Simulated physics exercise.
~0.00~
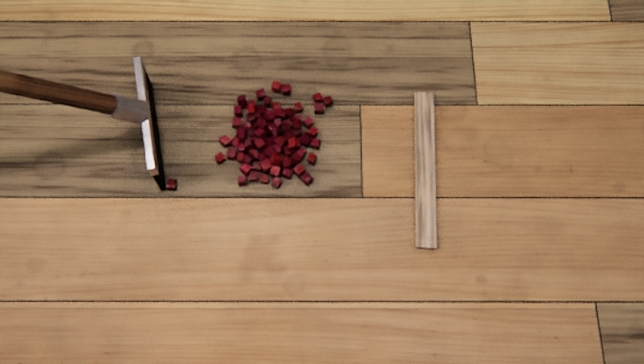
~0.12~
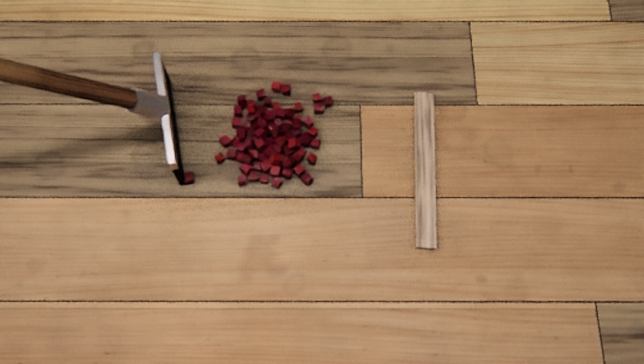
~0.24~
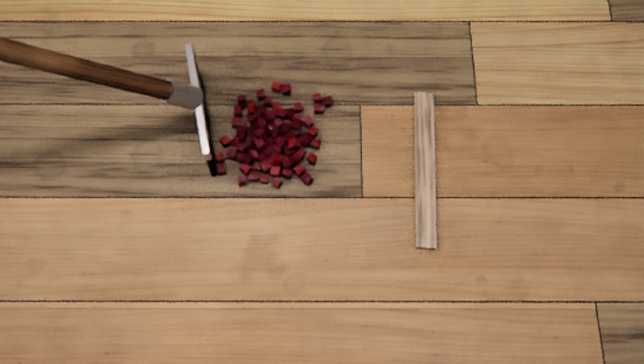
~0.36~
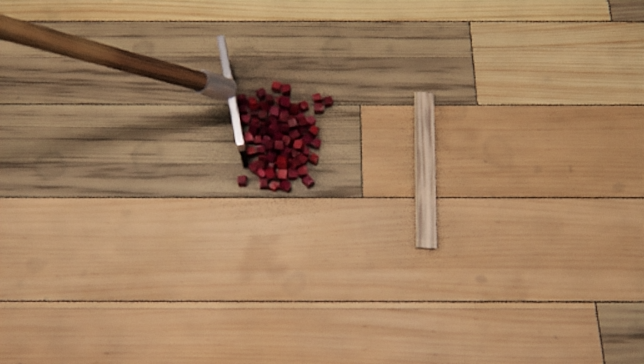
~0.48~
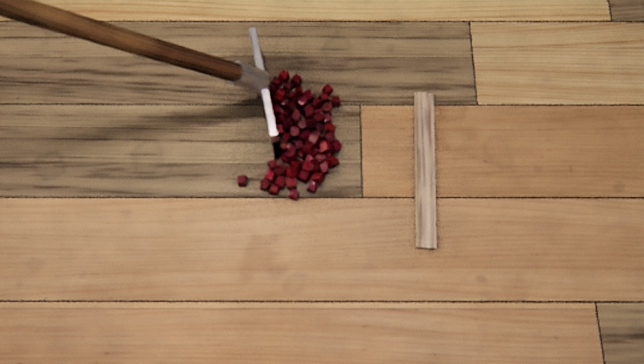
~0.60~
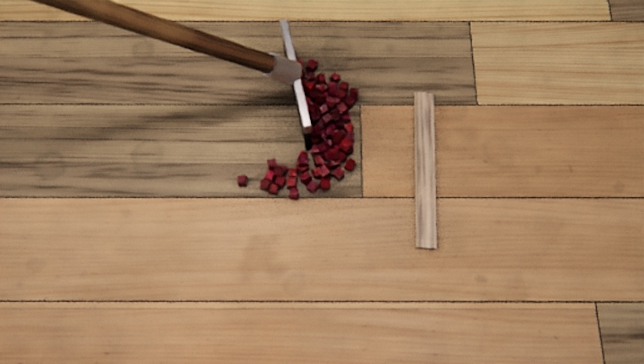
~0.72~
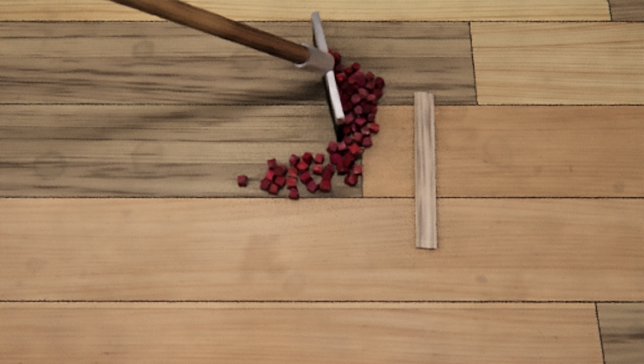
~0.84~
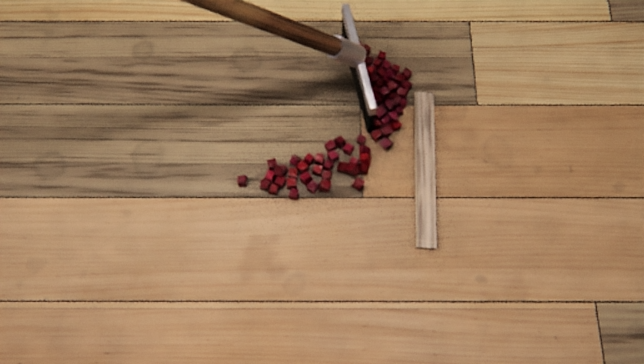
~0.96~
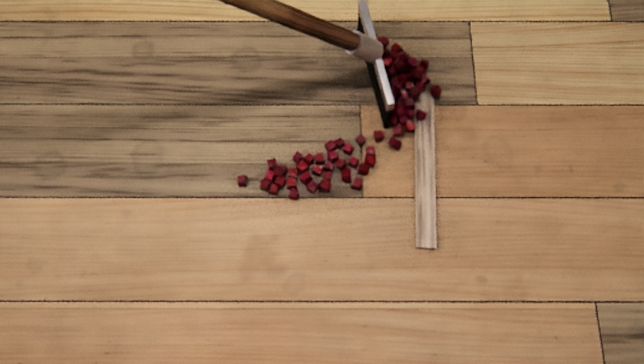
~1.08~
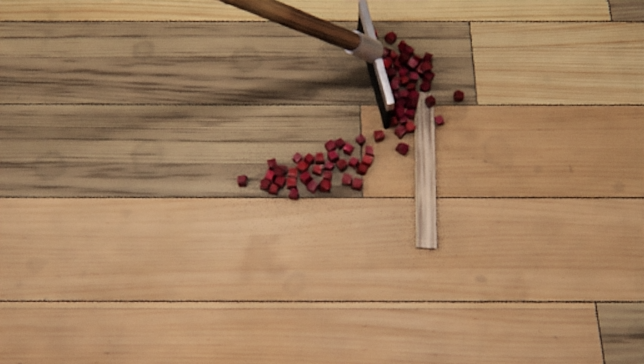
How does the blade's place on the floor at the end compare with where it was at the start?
It starts on the left, clear of the heap of cubes, and ends well to the right and a little higher up, just short of the upper end of the pale strip.
At first, a blade on a long wooden handle stands to the left of a heap of dark red beetroot cubes on a plank floor, with a pale strip fixed farther right. The blade slides right, nudging a single cube ahead of it, and meets the heap. It drives through the upper part, drifting slightly upward and leaving many cubes behind below its path. The pushed cubes bunch up and reach the strip's upper end, where a few spill past. Finally the blade stops just left of the strip, with one cluster beside it and another trailing at lower left.
